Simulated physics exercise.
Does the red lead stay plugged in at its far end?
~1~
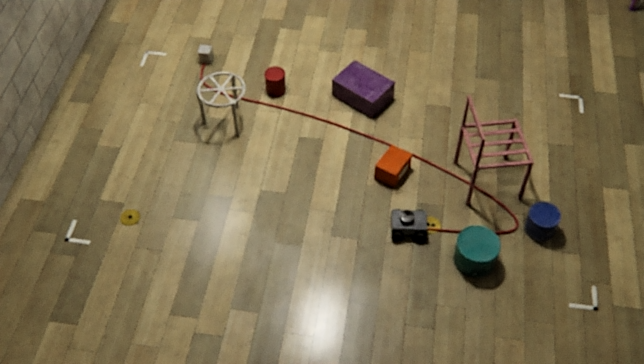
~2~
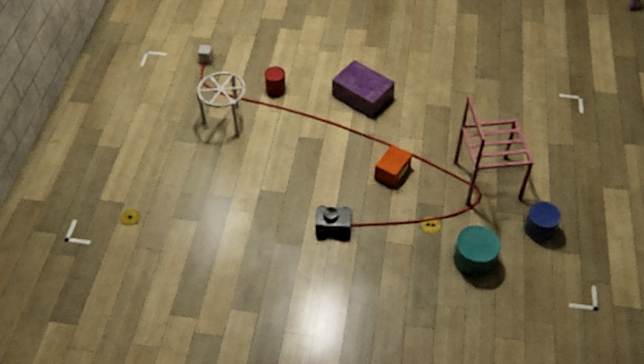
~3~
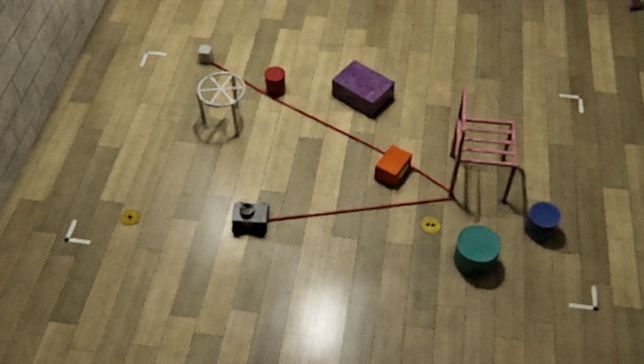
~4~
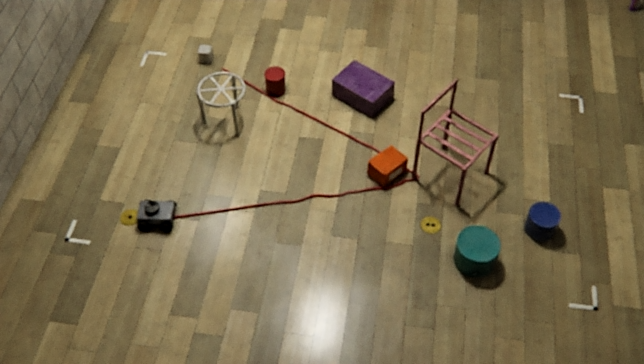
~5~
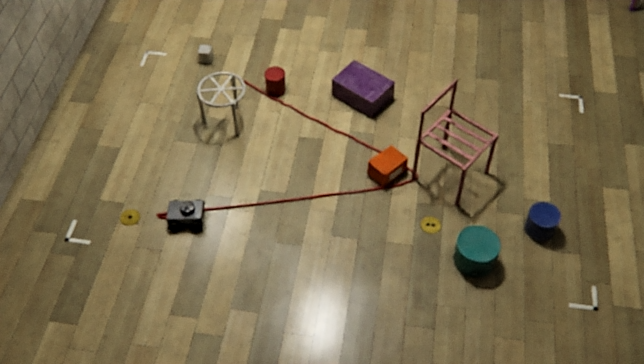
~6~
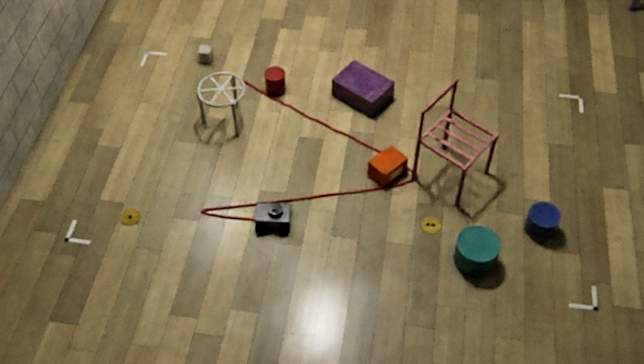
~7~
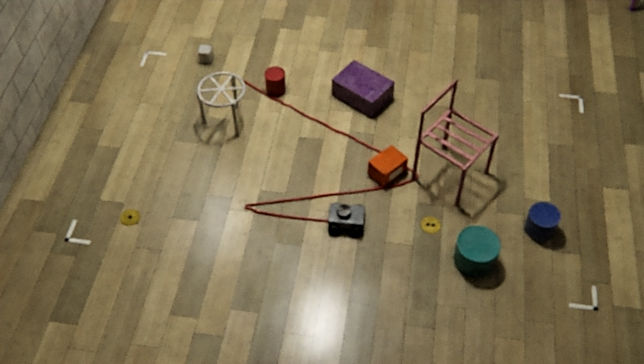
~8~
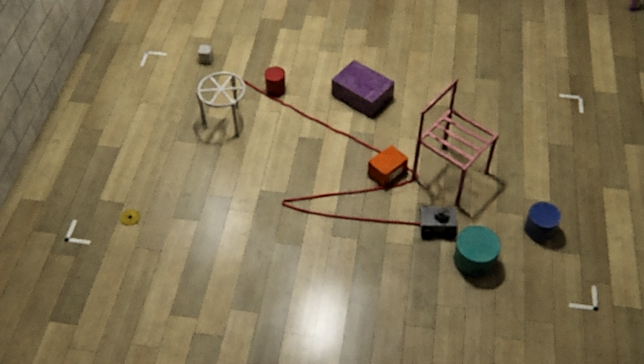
No, the plug comes out as the cart pulls the lead left, and it is still out when the cart ends up back on the right.
